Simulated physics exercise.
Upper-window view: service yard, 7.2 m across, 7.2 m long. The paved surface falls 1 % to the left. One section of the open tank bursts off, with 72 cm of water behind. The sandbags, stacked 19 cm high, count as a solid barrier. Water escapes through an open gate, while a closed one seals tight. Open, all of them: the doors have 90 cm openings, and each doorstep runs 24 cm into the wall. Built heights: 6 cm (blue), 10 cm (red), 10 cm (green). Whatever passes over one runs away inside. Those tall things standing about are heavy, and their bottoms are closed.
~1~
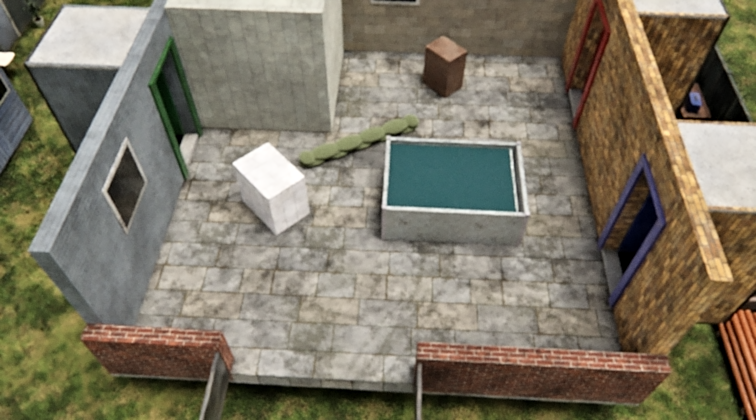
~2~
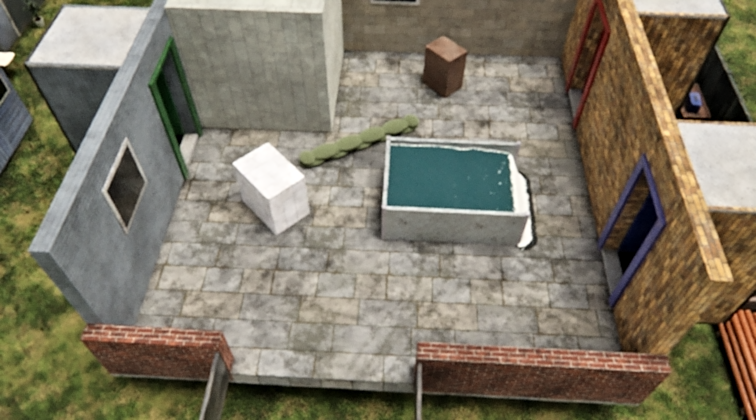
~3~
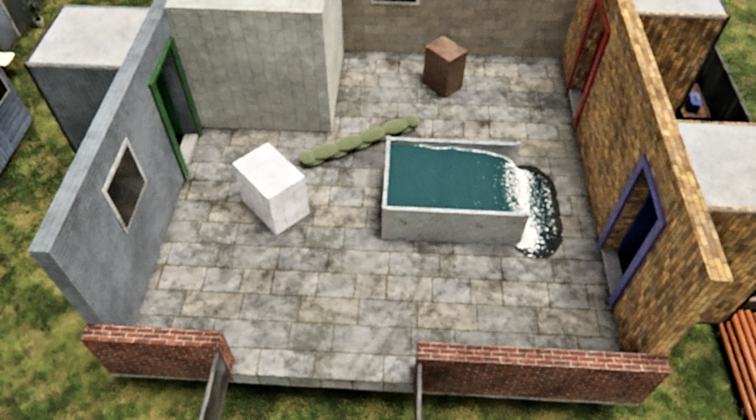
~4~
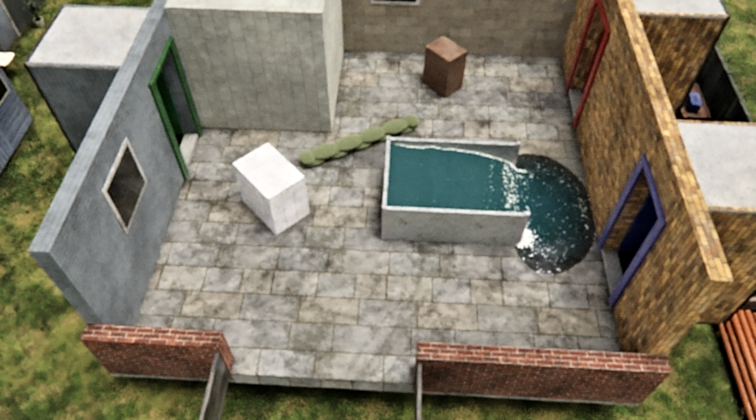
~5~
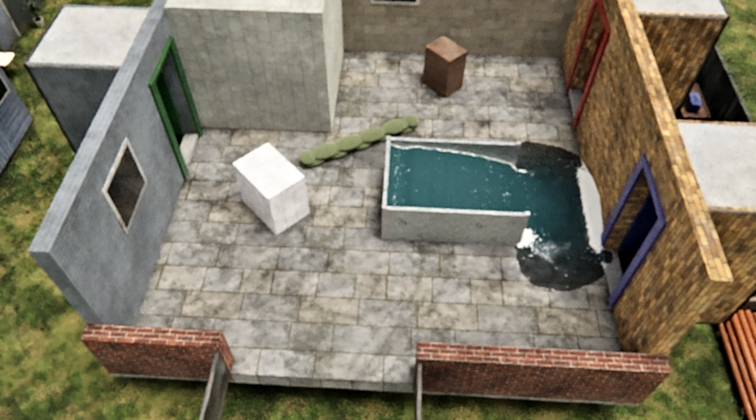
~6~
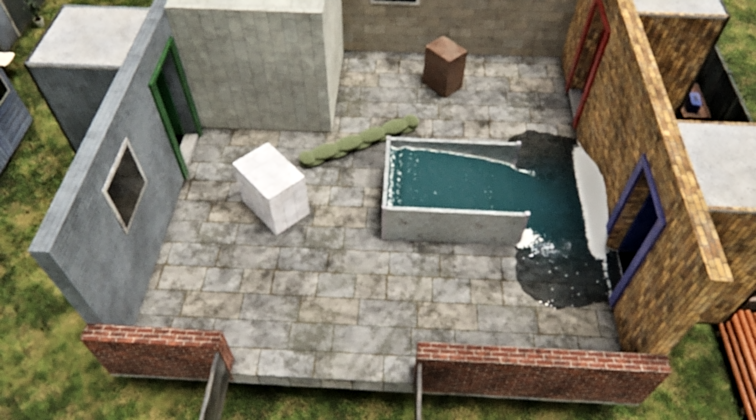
To begin with, a walled yard holds a still open tank of blue-green water beside a white block and a low green barrier. The tank's right end gives way and foaming water pours onto the paving, then fans out rightward, reaching the stone wall and the blue door as the level inside drops.
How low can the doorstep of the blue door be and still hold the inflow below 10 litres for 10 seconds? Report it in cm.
No lower than about 24 cm.
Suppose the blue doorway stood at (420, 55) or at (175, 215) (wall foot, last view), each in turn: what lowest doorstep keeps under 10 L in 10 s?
Roughly 9.0 cm, then roughly 7.0 cm.
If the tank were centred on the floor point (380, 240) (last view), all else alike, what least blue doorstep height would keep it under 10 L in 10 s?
31 cm, give or take.
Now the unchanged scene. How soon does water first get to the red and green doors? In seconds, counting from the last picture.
Red 0.4 s; green 6.0 s.
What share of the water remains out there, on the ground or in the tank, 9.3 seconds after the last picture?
Something near 90 out of a hundred parts.
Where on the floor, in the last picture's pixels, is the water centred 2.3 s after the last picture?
At about (513, 197).
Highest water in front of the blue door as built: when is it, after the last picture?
Peak time: Around 0.6 s.
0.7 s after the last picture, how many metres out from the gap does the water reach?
About 3.6 m.
Then, 0.7 s after the last picture water covers 15 % of the floor, deepest (47 cm) near (583, 207); 21 cm at the blue door, 35 litres in over its 6 cm doorstep.
Then, 2.3 s after the last picture water covers 35 % of the floor, deepest (29 cm) near (603, 376); 14 cm at the blue door, 136 litres in over its 6 cm doorstep.
Then, 9.3 s after the last picture water covers 95 % of the floor, deepest (10 cm) near (343, 60); 3 cm at the blue door, 165 litres in over its 6 cm doorstep.
At the blue door as built, the water peaked near 21 cm, 0.7 s after the last picture.
Run again over the same 10 s with other heights there, 21 litres in over 21 cm, 3 litres over 28.5 cm. The limit of 10 litres is kept from about 24 cm up.
